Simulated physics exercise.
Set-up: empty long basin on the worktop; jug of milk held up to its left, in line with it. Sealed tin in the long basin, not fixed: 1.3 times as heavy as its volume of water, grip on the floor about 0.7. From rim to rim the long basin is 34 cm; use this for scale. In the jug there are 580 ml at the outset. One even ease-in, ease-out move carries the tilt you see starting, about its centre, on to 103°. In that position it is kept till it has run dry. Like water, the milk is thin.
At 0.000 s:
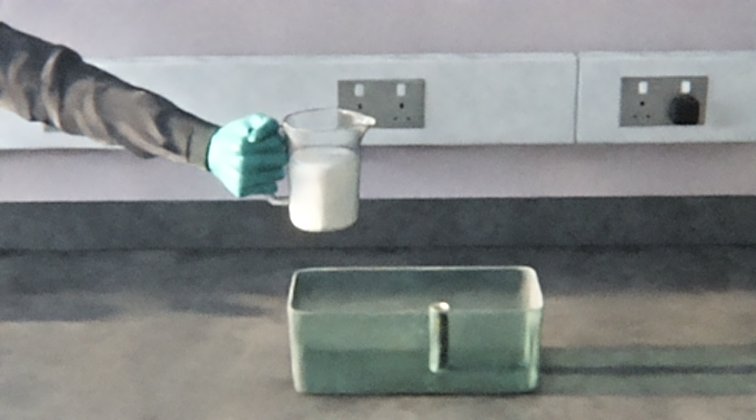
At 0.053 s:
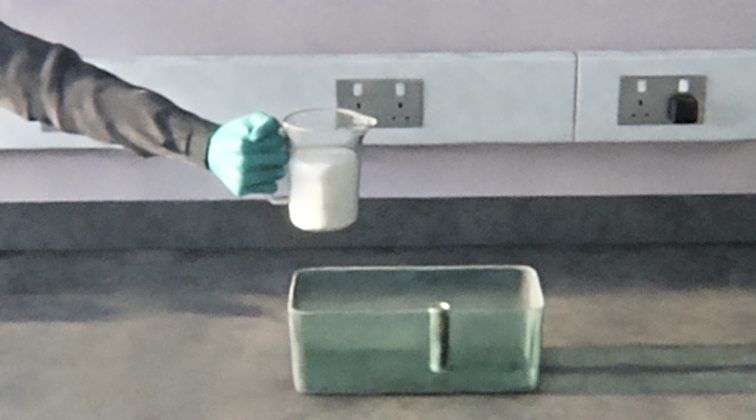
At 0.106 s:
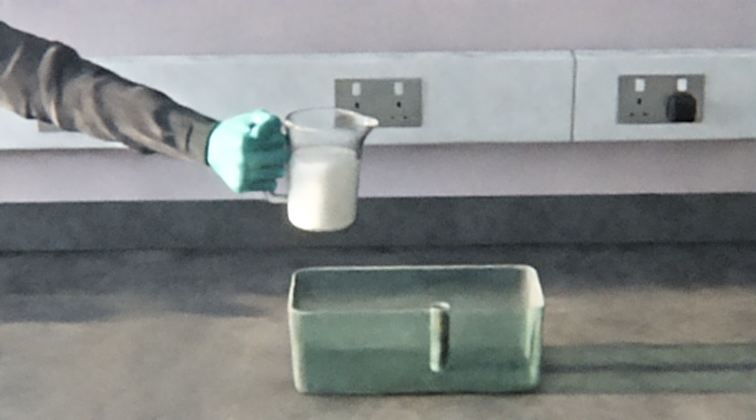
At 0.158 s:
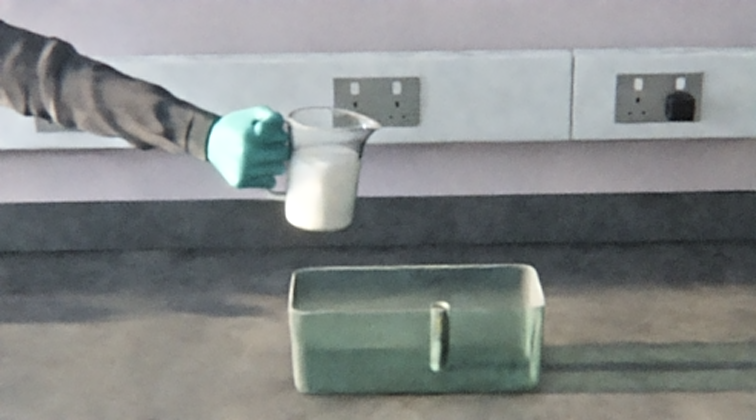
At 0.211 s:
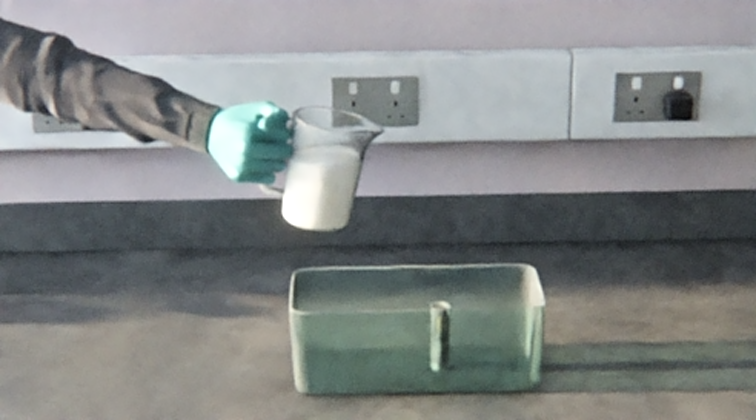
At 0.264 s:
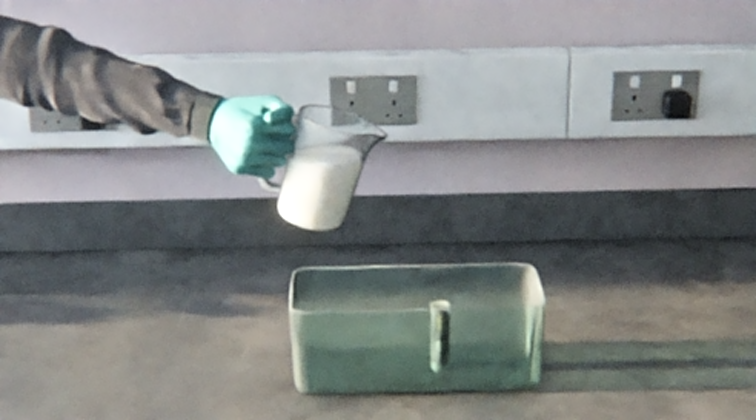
On a worktop below wall sockets, a teal-gloved hand holds a glass jug of milk upright above an empty long basin with a small tin standing in it. The hand then slowly tilts the jug to the right, the lean growing to a modest angle while the milk stays inside.
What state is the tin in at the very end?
Looks to me like it can't hold out.
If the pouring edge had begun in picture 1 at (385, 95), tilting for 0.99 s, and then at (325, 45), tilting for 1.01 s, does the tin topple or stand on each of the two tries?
In the first try it remains standing; in the second it remains standing.
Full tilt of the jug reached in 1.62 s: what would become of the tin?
In that case the tin overturns.
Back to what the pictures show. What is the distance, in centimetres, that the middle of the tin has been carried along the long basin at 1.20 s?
Some 6 cm.
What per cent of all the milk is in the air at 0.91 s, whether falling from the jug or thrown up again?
About 28 percent.
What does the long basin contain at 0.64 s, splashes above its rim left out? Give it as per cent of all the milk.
Estimate - around 0 in a hundred parts.
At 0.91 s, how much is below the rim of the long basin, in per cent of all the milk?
Some 34 percent of the total.
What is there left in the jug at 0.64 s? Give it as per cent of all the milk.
At that time about 92 in a hundred parts are still held.
After 0.64 s the tilt is 72° and 92 per cent is still to pour; the tin stands where it began.
After 0.91 s the tilt is 101° and 39 per cent is still to pour; the tin stands where it began.
After 1.20 s the tilt is 103° and 5 per cent is still to pour; the tin lies on its side.
After 1.51 s the tilt is 103° and 0 per cent is still to pour; the tin lies on its side.
In the end the tin lies on its side.
